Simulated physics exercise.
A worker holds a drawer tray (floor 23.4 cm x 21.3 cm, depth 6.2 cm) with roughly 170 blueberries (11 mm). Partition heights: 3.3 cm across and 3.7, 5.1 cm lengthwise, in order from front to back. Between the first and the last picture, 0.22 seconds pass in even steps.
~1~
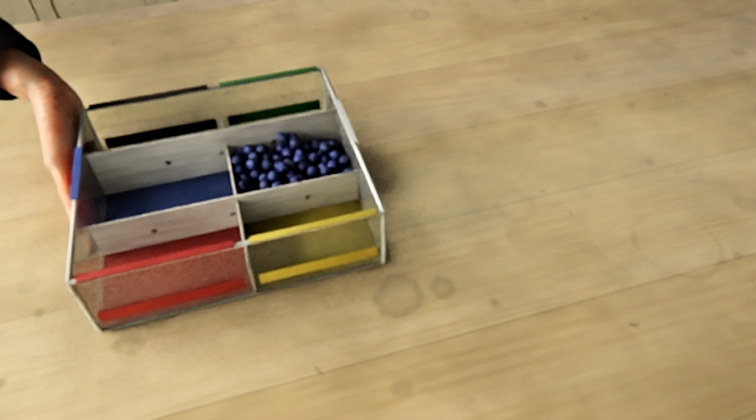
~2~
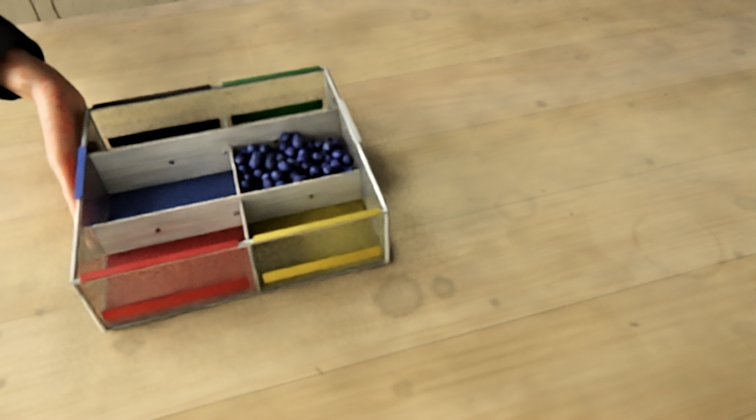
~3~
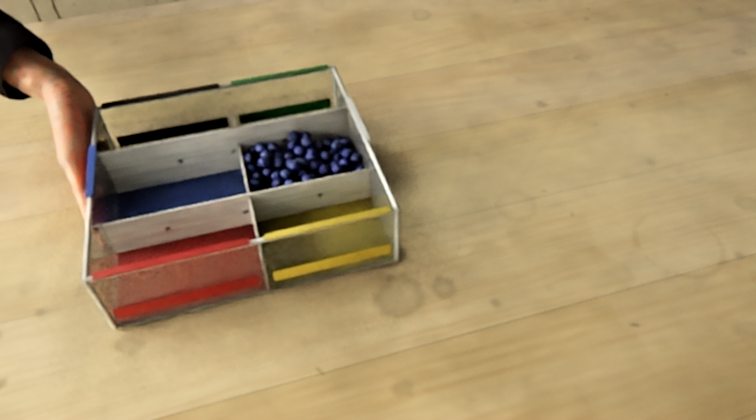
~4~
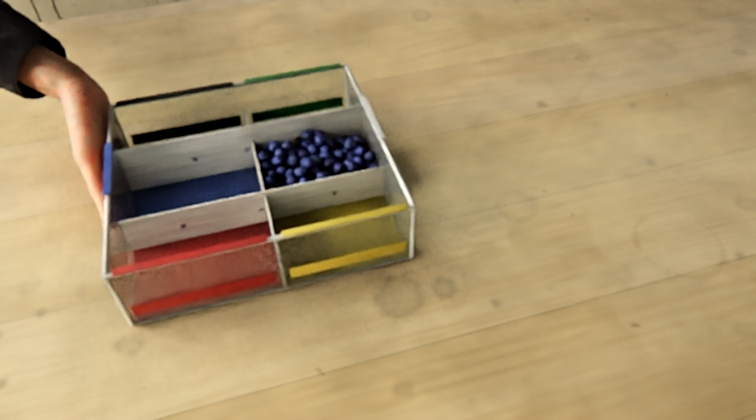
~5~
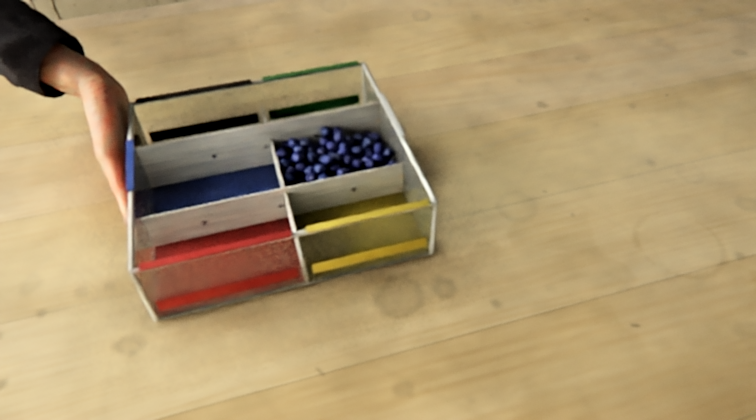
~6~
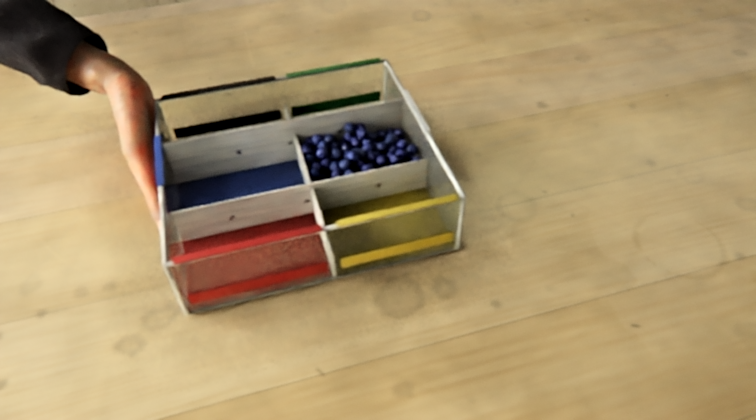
A divided tray with clear outer walls and pale wooden partitions sits on a light wooden table, seen from above at an angle. Dark blue berries fill one section right of centre, with red and yellow strips along the front, blue at left, and black and green behind. A dark-sleeved hand at its left side slides the tray steadily a short way right, while the view stays still.
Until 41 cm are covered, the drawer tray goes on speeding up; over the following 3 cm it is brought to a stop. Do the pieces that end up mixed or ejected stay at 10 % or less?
Yes, my guess is the moved share is not higher than ten percent.
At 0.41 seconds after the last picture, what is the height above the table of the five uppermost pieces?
Some 6 cm.
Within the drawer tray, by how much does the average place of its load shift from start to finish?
1.5 cm, give or take.
Then, 0.15 s after the last picture, tilt 0 degrees; white 100 %; 0 % away from where they began.
Then, 0.29 s after the last picture, tilt 0 degrees; white 100 %; 0 % away from where they began.
Then, 0.41 s after the last picture, tilt 0 degrees; white 100 %; 0 % away from where they began.
Then, 0.52 s after the last picture, tilt 0 degrees; white 100 %; 0 % away from where they began.
In the end, white 100 %; 0 % away from where they began.
